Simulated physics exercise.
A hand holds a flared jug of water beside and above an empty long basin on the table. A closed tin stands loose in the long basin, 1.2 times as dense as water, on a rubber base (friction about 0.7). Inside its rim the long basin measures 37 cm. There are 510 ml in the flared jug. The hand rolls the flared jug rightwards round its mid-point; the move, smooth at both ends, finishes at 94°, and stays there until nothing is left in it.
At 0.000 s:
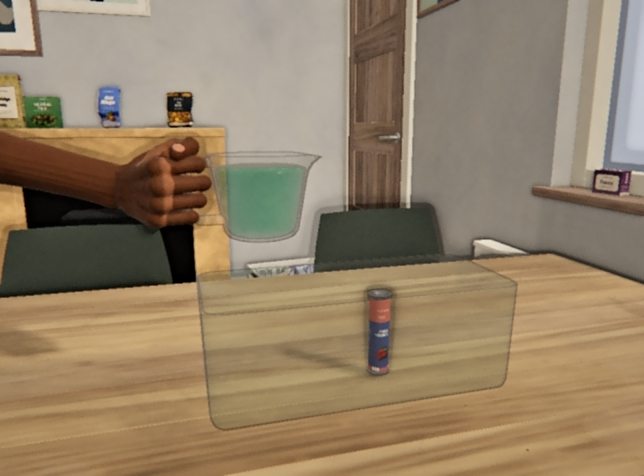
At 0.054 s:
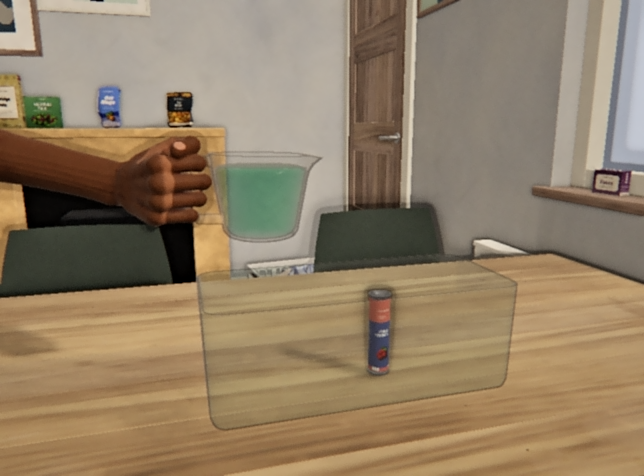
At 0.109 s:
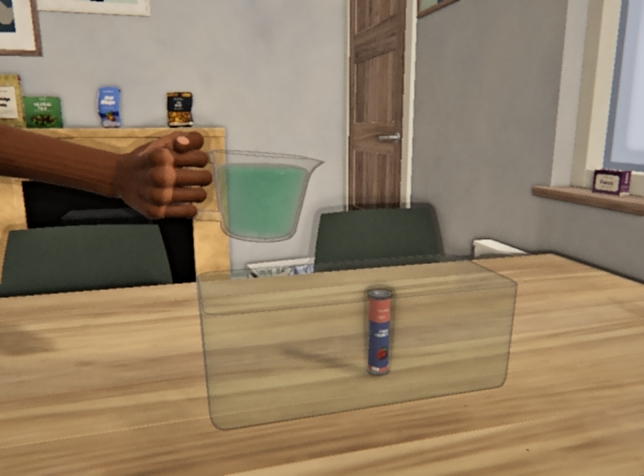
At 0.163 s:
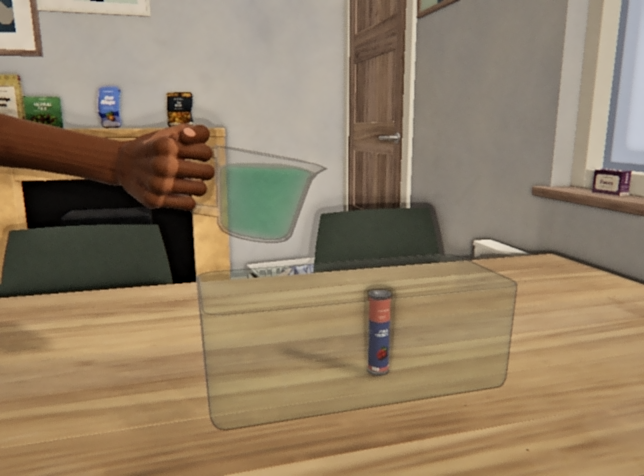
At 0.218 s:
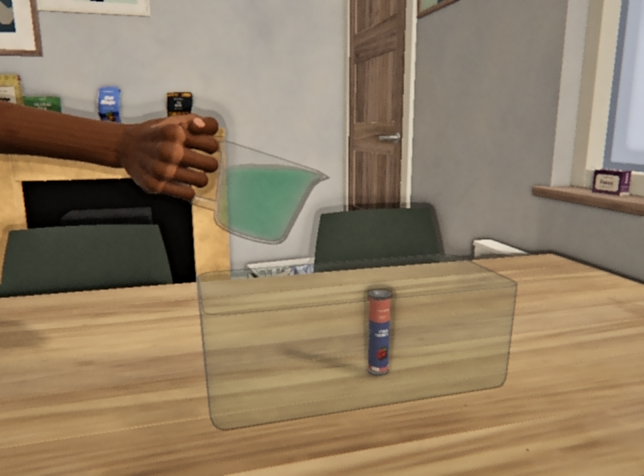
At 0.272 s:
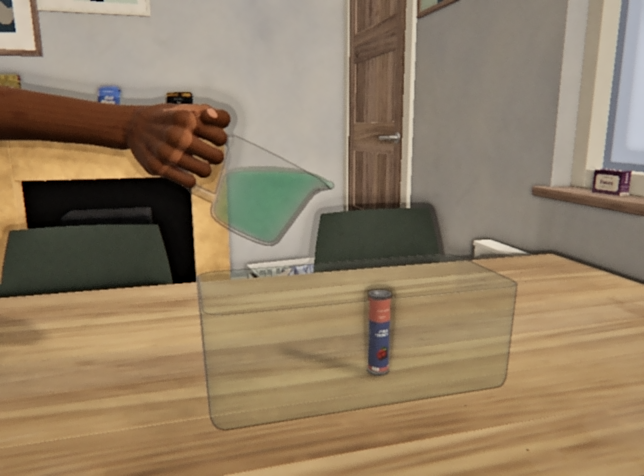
In the video, a hand holds a clear jug of green liquid above a transparent rectangular basin containing a small upright red and blue tin on a wooden table, and gradually tilts the jug to the right, bringing the liquid to its rim.
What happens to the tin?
The tin falls.
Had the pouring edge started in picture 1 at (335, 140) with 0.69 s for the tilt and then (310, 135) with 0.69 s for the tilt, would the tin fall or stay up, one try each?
First it falls; then it goes over.
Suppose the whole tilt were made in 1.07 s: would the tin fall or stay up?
The tin goes over.
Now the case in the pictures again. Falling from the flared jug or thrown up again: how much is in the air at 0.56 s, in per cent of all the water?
Near 24 in a hundred.
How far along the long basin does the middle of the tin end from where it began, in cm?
Some 7.5 cm.
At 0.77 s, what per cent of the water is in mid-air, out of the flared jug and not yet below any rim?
Some 8 per cent.
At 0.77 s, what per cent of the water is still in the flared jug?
Some 10 per cent.
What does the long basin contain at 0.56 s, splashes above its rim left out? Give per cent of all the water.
About 28 per cent.
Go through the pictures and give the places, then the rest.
It leans 0°; its right rim is at (322, 155); the water meets the walls at (212, 168) and (306, 166); the long basin's rim runs from (199, 294) to (485, 269); the tin's top is at (380, 297), in the first picture.
It leans 1°; its right rim is at (322, 156); the water meets the walls at (213, 168) and (306, 166), in the second picture.
It leans 5°; its right rim is at (324, 161); the water meets the walls at (215, 167) and (307, 168), in the third picture.
It leans 11°; its right rim is at (327, 167); the water meets the walls at (219, 167) and (311, 169), in the fourth picture.
It leans 19°; its right rim is at (330, 177); the water meets the walls at (221, 169) and (320, 173), in the fifth picture.
It leans 28°; its right rim is at (331, 188); the water meets the walls at (222, 174) and (324, 180); 2 per cent is over the edge, in the sixth picture.
Then, 0.56 s in, the tilt is 81° and 48 per cent is still to pour; the tin stands where it began.
Then, 0.77 s in, the tilt is 94° and 10 per cent is still to pour; the tin leans 36°.
Then, 1.00 s in, the tilt is 94° and 1 per cent is still to pour; the tin lies on its side.
Then, 1.24 s in, the tilt is 94° and 0 per cent is still to pour; the tin lies on its side.
Finally, the tin lies on its side.
